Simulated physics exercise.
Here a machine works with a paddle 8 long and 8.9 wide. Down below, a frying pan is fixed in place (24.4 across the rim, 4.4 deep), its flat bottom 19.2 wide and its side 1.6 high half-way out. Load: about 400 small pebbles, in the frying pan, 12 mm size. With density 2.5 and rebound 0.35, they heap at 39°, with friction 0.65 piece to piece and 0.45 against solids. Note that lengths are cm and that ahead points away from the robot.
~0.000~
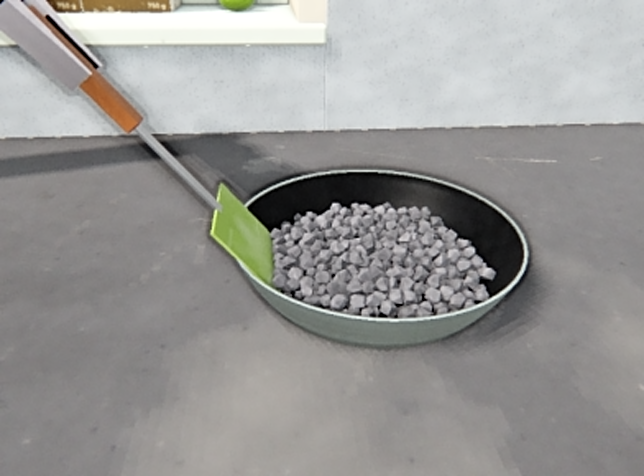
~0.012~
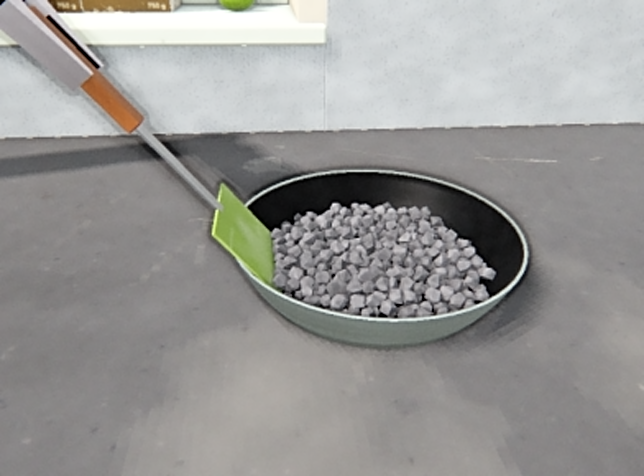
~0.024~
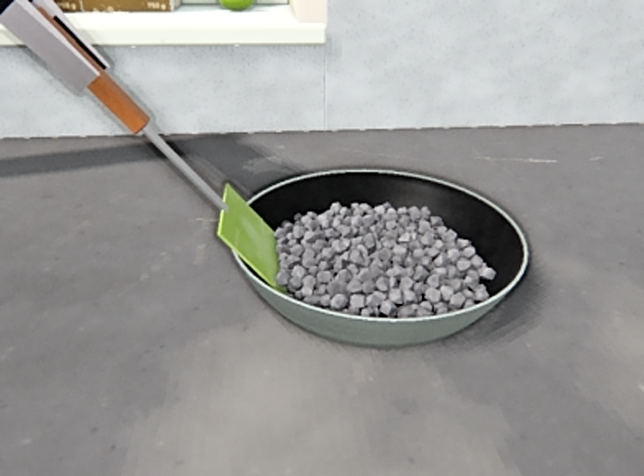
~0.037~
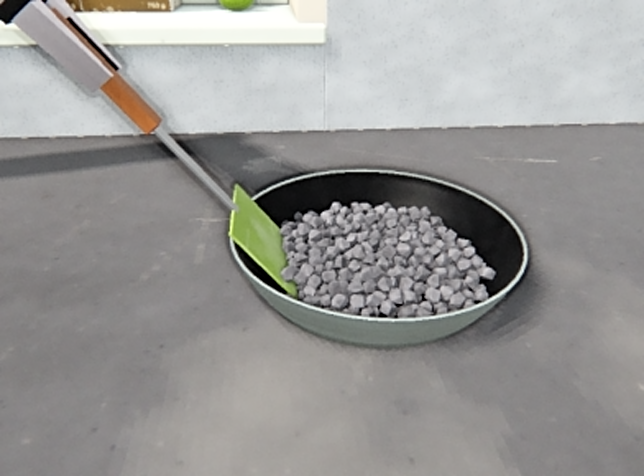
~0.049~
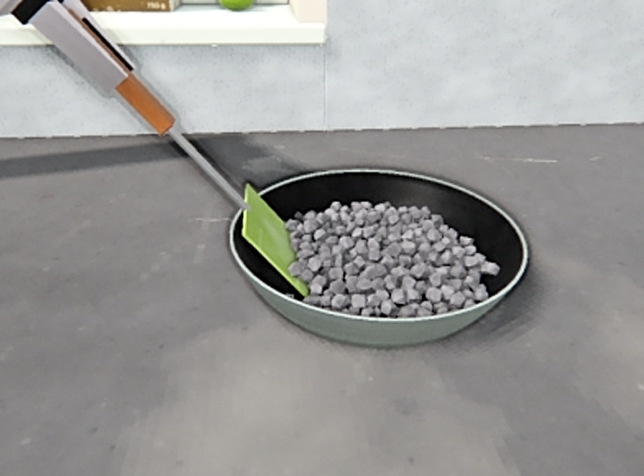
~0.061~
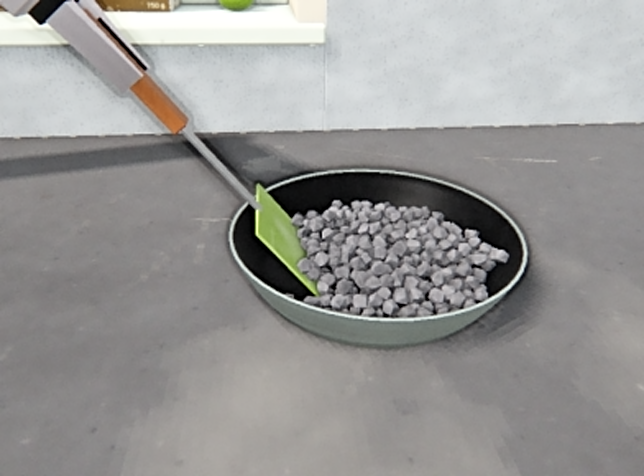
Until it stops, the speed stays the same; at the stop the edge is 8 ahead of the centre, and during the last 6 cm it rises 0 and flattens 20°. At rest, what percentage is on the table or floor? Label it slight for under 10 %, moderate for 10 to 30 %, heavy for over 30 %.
Label: Slight.
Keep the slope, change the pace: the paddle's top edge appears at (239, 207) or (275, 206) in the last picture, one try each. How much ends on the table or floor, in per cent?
Estimates: Near 5 %, near 10 %.
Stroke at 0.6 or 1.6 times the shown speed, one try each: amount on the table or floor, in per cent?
Some 5 and 15 per cent.
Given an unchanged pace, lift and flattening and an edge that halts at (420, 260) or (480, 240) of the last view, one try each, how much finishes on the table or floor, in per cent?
I'd say some 0 per cent, then some 40 per cent.
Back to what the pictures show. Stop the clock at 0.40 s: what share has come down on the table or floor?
Estimate: About 5 percent.
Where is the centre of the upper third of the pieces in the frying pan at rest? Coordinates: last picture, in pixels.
You'll find it at about (460, 232).
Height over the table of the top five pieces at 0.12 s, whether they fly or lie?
About 6 centimetres.
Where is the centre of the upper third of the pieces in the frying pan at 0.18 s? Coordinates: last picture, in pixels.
About pixel (436, 232).
After 0.12 s, sloping 53°, highest piece 7 above the table; 405 in the frying pan.
After 0.18 s, sloping 46°, highest piece 7 above the table; 402 in the frying pan, 3 on the blade or in flight.
After 0.40 s, sloping 33°, highest piece 9 above the table; 389 in the frying pan, 11 on the table or floor, 5 on the blade or in flight.
After 1.45 s, sloping 33°, highest piece 6 above the table; 389 in the frying pan, 16 on the table or floor.
In the end, 389 in the frying pan, 16 on the table or floor. That is 4 % on the table or floor.
